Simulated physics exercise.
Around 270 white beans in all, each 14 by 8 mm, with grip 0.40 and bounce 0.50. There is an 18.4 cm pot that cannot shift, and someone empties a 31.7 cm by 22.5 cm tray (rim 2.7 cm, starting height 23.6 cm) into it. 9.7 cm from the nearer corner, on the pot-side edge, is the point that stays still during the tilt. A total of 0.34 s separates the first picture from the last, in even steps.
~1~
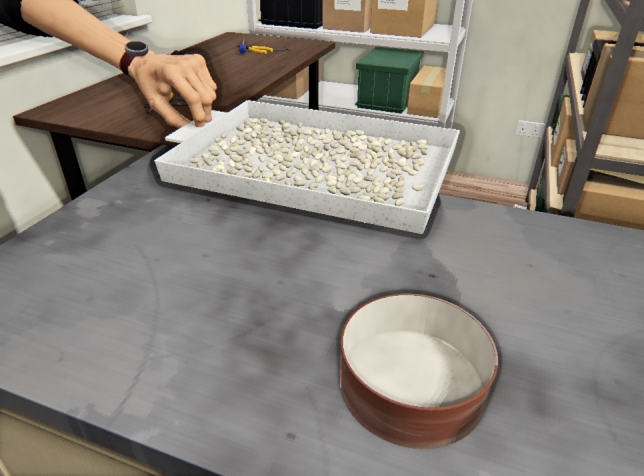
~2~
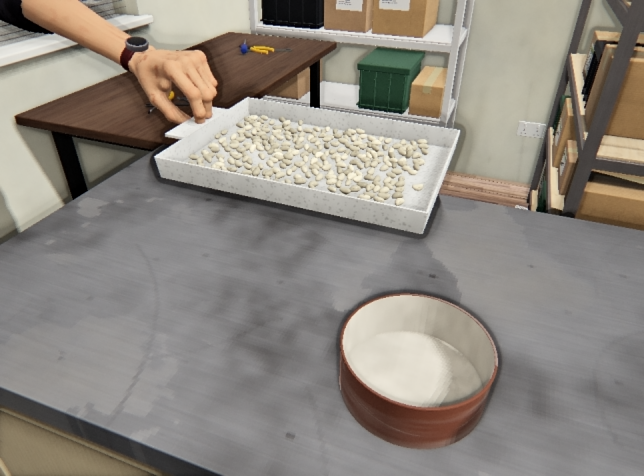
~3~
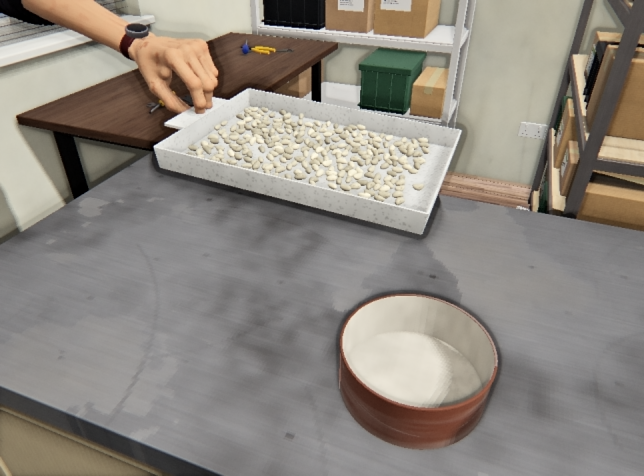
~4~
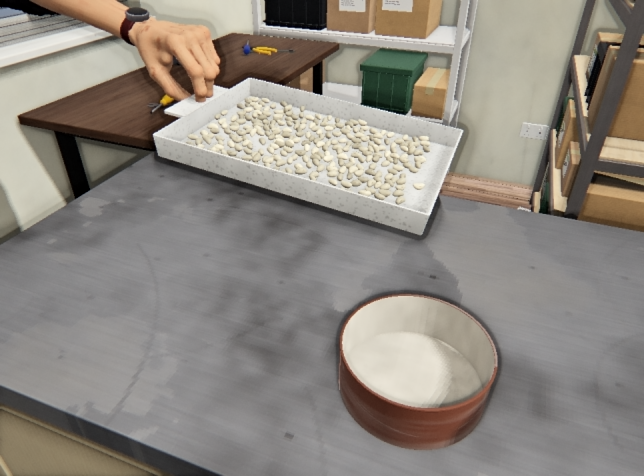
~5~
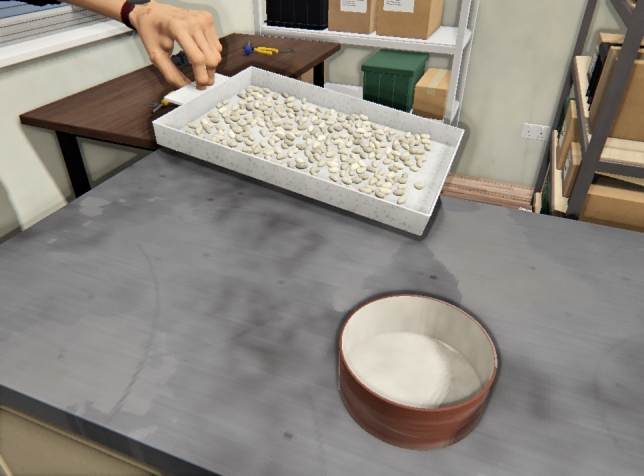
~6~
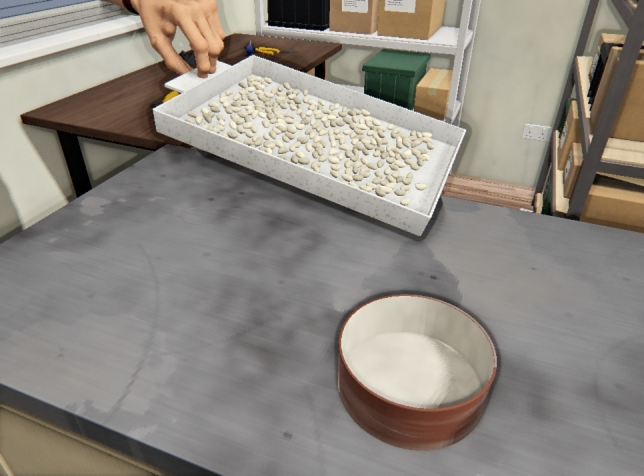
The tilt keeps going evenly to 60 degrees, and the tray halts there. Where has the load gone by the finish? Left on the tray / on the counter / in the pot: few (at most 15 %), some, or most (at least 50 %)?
Tray: Most; counter: Few; pot: Few.
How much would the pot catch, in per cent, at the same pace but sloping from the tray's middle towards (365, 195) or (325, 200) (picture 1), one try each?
First try: About 25 percent; second try: About 5 percent.
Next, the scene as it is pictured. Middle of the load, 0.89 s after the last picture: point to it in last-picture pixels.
Approximately (422, 156) in the last view.
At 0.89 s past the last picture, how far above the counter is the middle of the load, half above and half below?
Median height: Approx. 28 cm.
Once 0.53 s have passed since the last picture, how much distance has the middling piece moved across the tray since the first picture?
It has moved some 8 cm from its start.
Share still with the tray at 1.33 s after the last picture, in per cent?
I'd put it at roughly 95 per cent.
Then, 0.53 s after the last picture, tilt 35 degrees; the tray holds 100 %, the pot 0 %.
Then, 0.89 s after the last picture, tilt 50 degrees; the tray holds 100 %, the pot 0 %.
Then, 1.33 s after the last picture, tilt 60 degrees; the tray holds 95 %, the pot 0 %.
In the end, tray 95 %, counter 0 %, pot 0 %.
